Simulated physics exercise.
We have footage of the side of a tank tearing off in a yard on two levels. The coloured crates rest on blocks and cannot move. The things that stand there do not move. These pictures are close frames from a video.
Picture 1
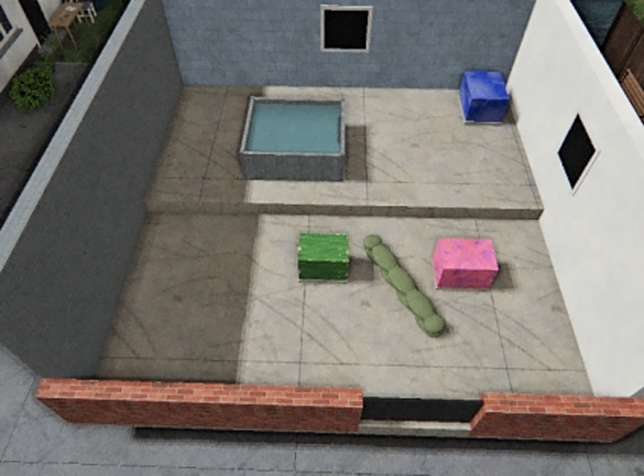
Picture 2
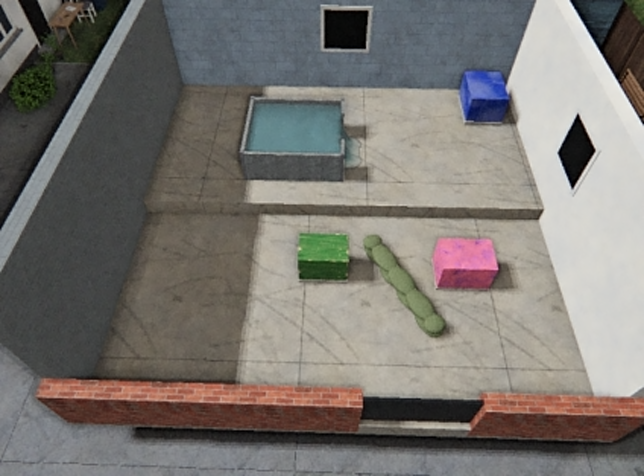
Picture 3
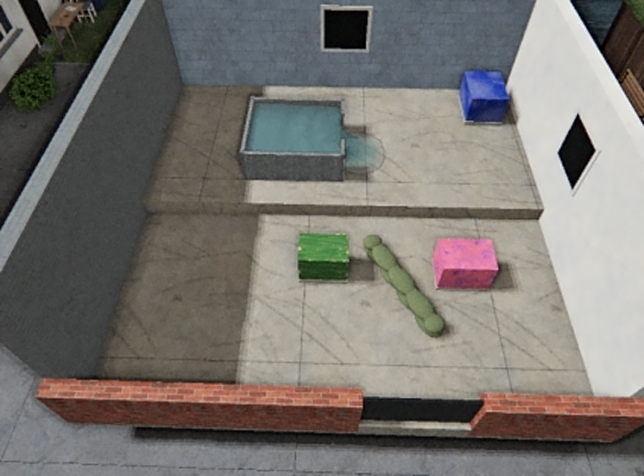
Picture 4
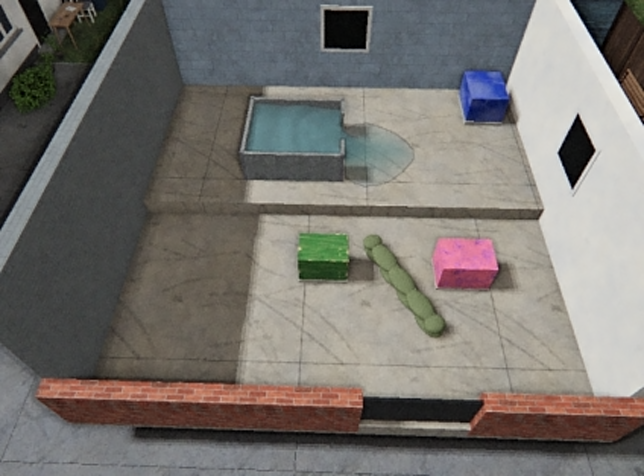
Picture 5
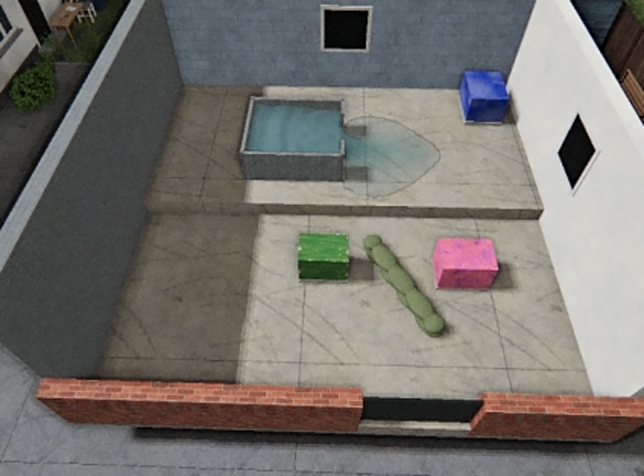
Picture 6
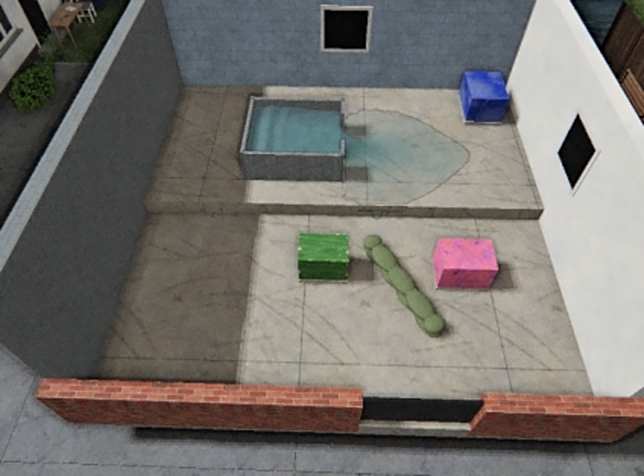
A grey water tank stands on the upper level of a walled concrete yard, seen from high above and in front. A blue box sits at the back right, while a green box, a slanting row of rounded green bushes and a pink box occupy the lower level behind a low brick wall. Water pours from the tank's right side and spreads rightward across the upper paving, the camera staying still.
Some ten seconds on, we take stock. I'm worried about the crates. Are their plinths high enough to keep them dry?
One by one: The blue crate ends up wet; the green crate ends up dry; the pink crate ends up wet.
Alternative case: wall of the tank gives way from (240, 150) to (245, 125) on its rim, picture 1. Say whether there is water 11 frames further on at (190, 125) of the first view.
I reckon it ends up drenched.
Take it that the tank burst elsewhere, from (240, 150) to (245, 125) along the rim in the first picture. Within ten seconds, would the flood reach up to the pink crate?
I'd bet pink stays clear.
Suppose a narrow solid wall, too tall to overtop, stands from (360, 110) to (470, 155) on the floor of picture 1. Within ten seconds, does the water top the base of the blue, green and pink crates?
Result: Blue is left alone, green is left alone, pink gets reached.
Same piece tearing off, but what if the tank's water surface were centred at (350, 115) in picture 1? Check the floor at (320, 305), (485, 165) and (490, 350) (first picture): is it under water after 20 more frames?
Taking the three spots in order: Bare, swamped, swamped.
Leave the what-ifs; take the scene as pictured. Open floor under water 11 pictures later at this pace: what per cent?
I reckon 30 per cent or so.
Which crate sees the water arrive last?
My answer is the crate marked green.
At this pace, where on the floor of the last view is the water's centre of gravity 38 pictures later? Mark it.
At roughly (409, 182).
A moment on, water covers 20 % of the floor; the blue crate water round its plinth, the green crate not reached, the pink crate not reached.
Next, water covers 30 % of the floor; the blue crate water round its plinth, the green crate not reached, the pink crate water round its plinth.
Then, water covers 30 % of the floor; the blue crate water round its plinth, the green crate not reached, the pink crate water round its plinth.
Later, water covers 45 % of the floor; the blue crate water round its plinth, the green crate not reached, the pink crate water round its plinth.
In the end, water covers 75 % of the floor; the blue crate was topped, the green crate stayed above the water, the pink crate was topped.
